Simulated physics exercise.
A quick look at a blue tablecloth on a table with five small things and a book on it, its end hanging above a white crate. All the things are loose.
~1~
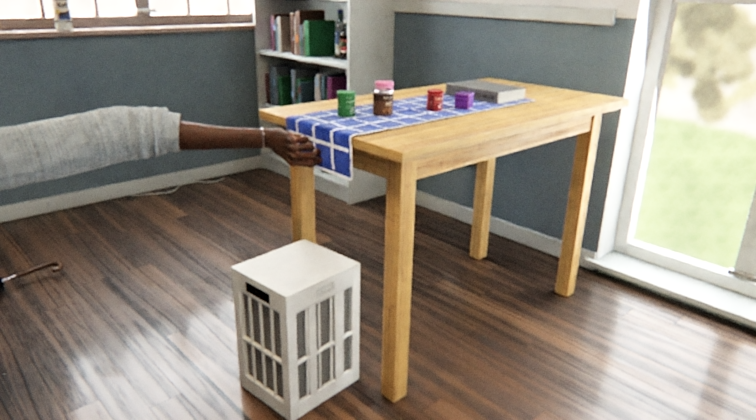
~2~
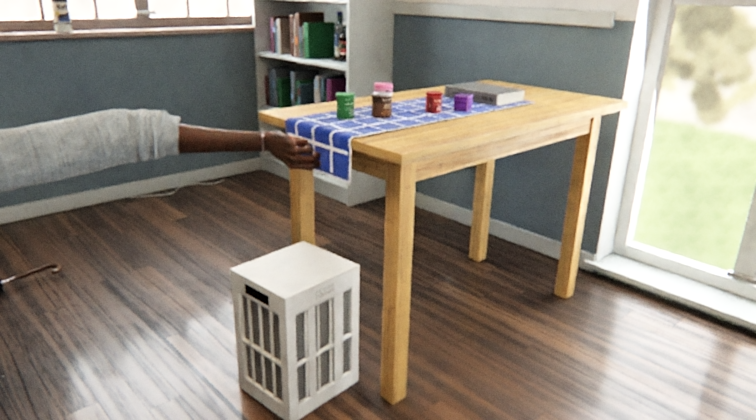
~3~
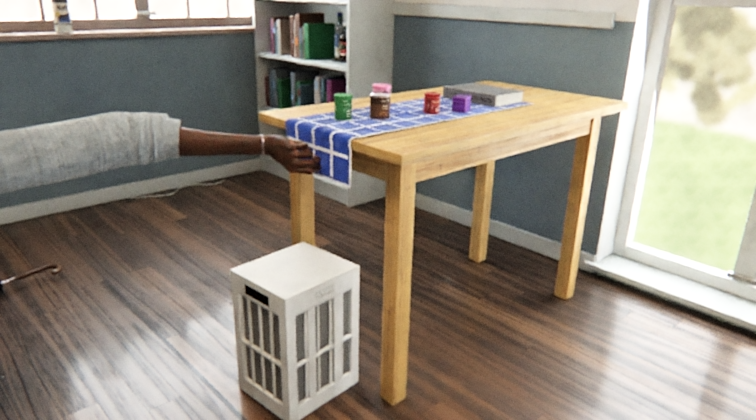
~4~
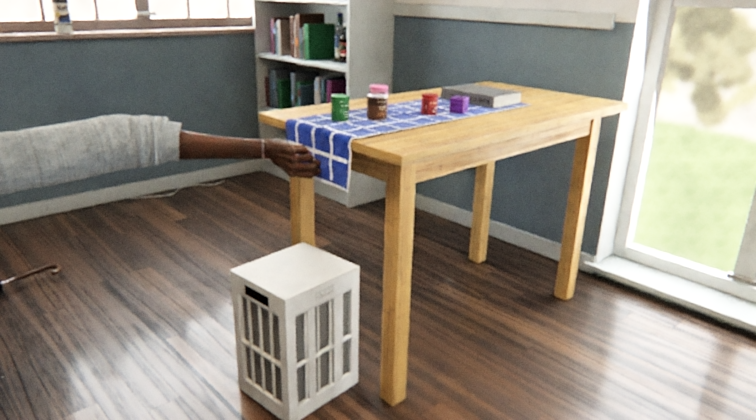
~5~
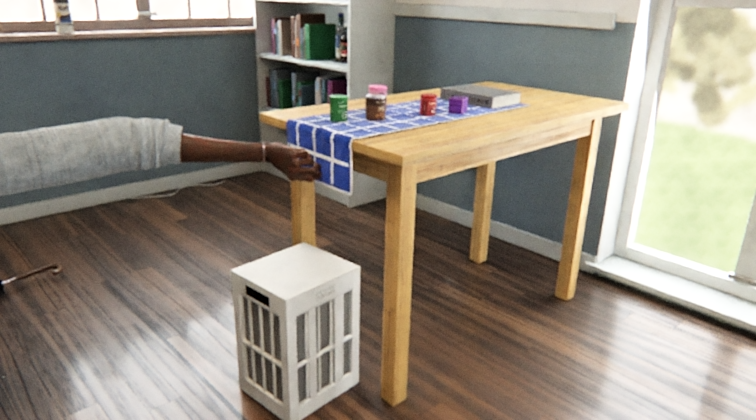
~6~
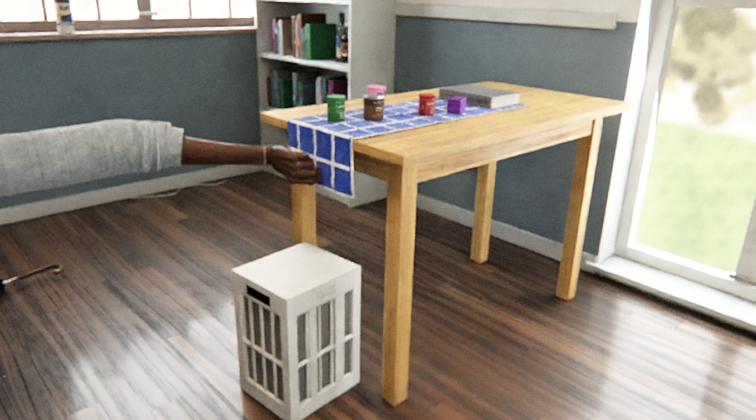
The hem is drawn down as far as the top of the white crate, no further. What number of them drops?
The answer is two.
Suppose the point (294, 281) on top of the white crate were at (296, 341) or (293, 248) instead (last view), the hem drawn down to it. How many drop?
The count: 4 and 1.
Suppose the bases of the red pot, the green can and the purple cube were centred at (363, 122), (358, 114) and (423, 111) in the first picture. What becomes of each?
The red pot drops off; the green can comes down; the purple cube does not fall.
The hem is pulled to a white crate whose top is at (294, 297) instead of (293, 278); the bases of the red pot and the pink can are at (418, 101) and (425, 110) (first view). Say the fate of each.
The red pot remains up, the pink can survives.
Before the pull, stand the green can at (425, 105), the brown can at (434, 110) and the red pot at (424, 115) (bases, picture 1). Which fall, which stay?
The green can does not fall, the brown can stays on, the red pot does not fall.
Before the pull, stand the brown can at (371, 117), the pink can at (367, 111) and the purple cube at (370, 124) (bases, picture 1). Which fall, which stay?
The brown can goes over, the pink can is carried off, the purple cube is carried off.
Early on, hem near (318, 230); green can gone.
Midway, hem on the crate; green can and brown can gone.
Finally, hem on the crate; green can and brown can gone. Over the edge go two.
